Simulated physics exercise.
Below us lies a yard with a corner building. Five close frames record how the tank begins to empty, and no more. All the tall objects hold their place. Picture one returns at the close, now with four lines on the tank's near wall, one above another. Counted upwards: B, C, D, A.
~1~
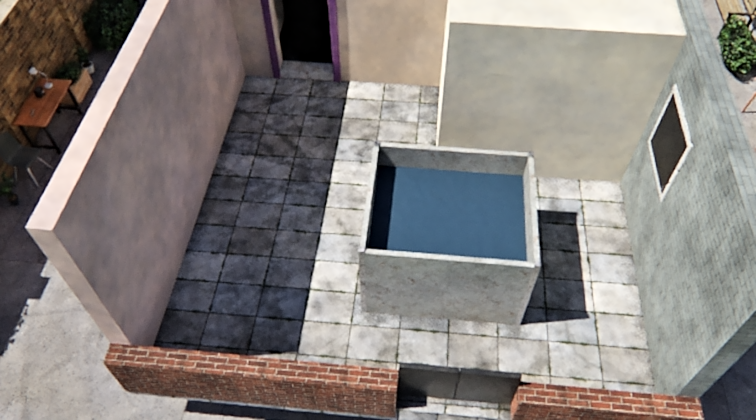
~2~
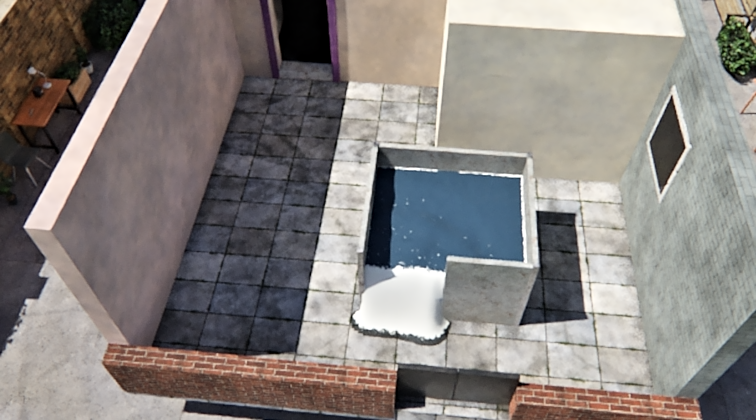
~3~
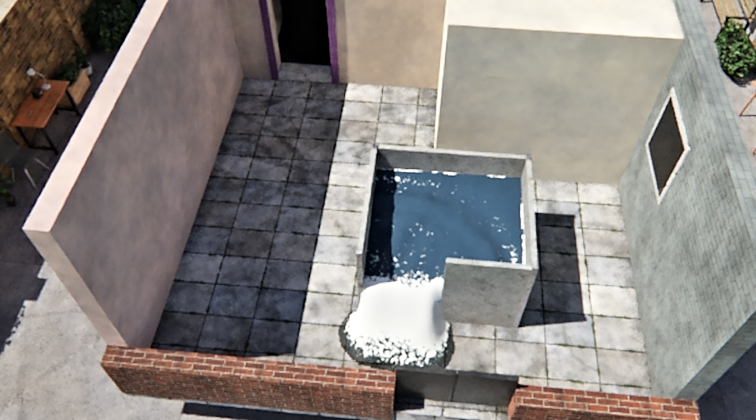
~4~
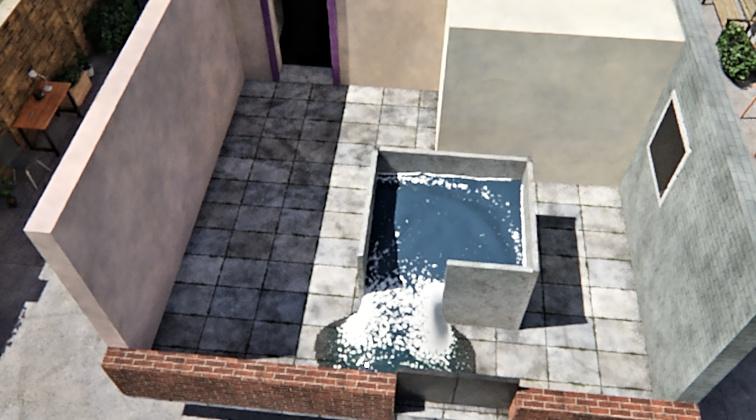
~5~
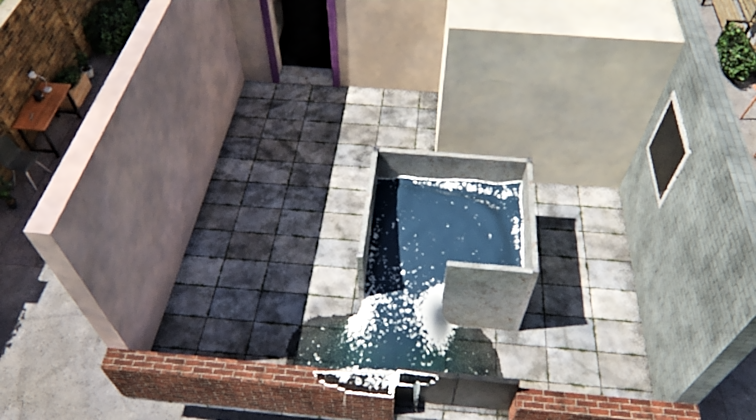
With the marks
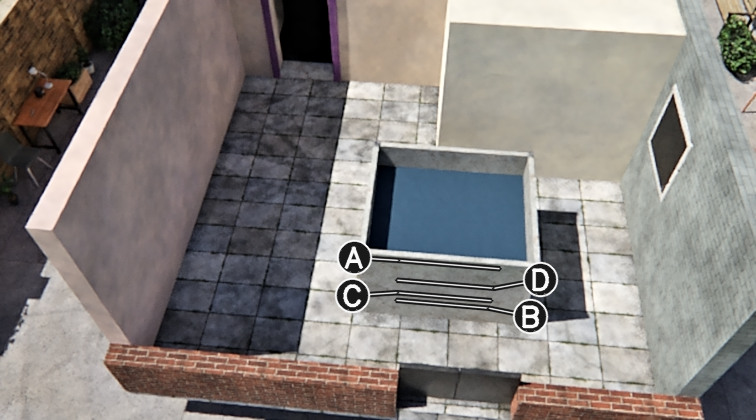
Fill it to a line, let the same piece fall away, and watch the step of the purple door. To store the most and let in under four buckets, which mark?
D is the one.
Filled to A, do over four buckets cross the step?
Yes, it does.
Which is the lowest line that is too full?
A.
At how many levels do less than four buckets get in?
Three.
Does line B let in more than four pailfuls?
No, that is safe.
On the marked copy, A at (448, 264); B at (442, 304); C at (443, 296); D at (445, 284); from the bottom up B, C, D, A.
If A is chosen, about 11 bucketfuls get in.
If B is chosen, nothing gets over.
If C is chosen, nothing gets over.
If D is chosen, a splash gets over, under a bucket.
